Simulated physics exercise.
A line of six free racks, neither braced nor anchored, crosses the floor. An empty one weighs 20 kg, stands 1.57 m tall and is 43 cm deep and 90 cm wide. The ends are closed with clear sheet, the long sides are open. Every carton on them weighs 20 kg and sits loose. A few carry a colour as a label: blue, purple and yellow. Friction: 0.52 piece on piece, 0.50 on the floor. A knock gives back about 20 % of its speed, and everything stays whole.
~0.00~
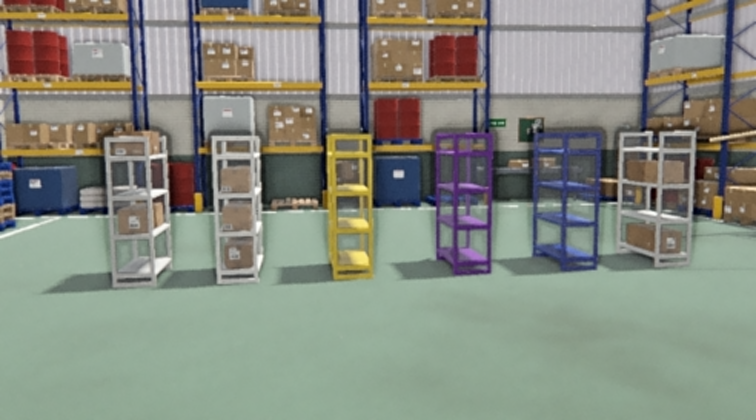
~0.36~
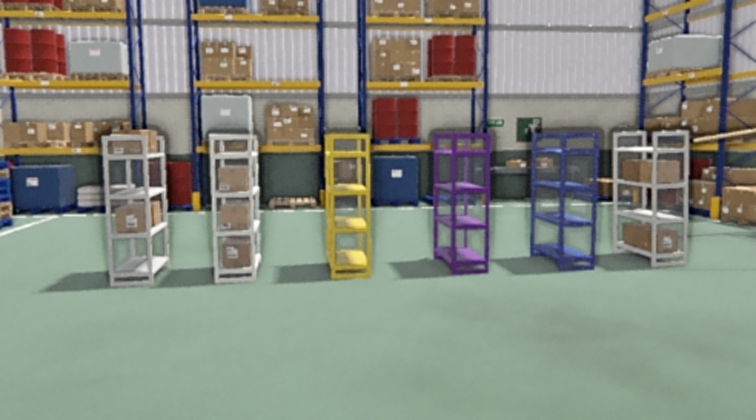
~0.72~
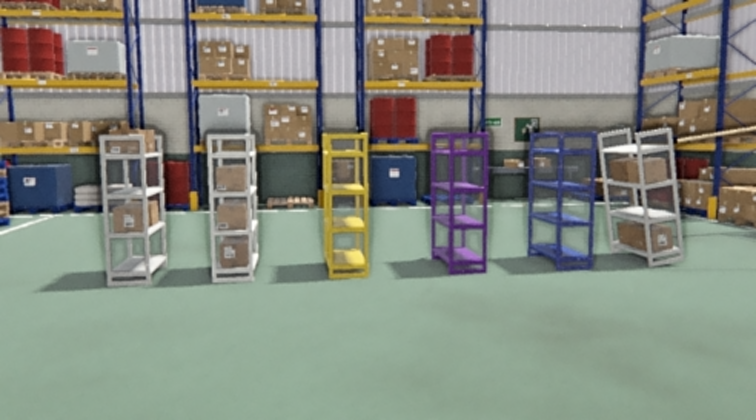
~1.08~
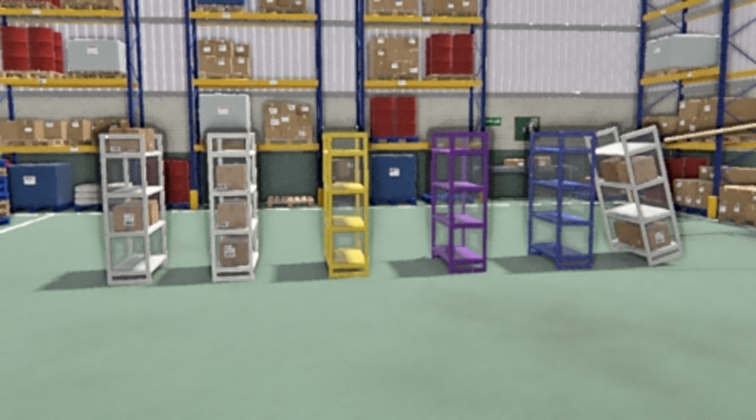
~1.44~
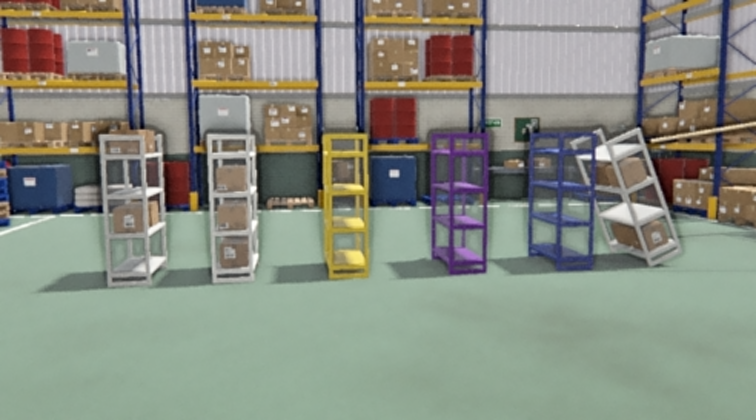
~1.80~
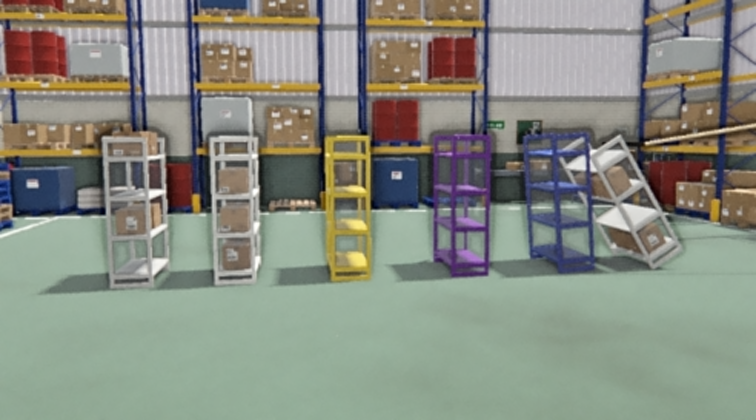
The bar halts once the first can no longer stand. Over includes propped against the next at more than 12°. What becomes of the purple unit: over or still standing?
It falls.
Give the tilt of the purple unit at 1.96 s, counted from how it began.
Roughly 0°.
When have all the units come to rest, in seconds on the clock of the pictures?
Around 3.5 s.
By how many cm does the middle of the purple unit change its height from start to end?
It ends some 10 cm lower.
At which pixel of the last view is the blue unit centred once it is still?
At about (489, 219).
By 1.96 s, 0 cartons spilt or dropped; none of the 5 other units over, 1 disturbed; purple unit unmoved; blue unit tilted 12°.
By 2.16 s, 2 cartons spilt or dropped; 1 of the 5 other units over; purple unit unmoved; blue unit tilted 28°.
By 2.44 s, 2 cartons spilt or dropped; 2 of the 5 other units over; purple unit tilted 13°; blue unit tilted 35°.
By 2.82 s, 2 cartons spilt or dropped; 2 of the 5 other units over; purple unit tilted 34°; blue unit tilted 54°.
When it is over (3.6 s), 2 cartons spilt or dropped; 2 of the 5 other units over; purple unit tilted 46°; blue unit tilted 59°; yellow unit tilted 7°. Three left standing. In pixels of the last frame, middles, purple unit near (407, 210), blue unit near (489, 219).
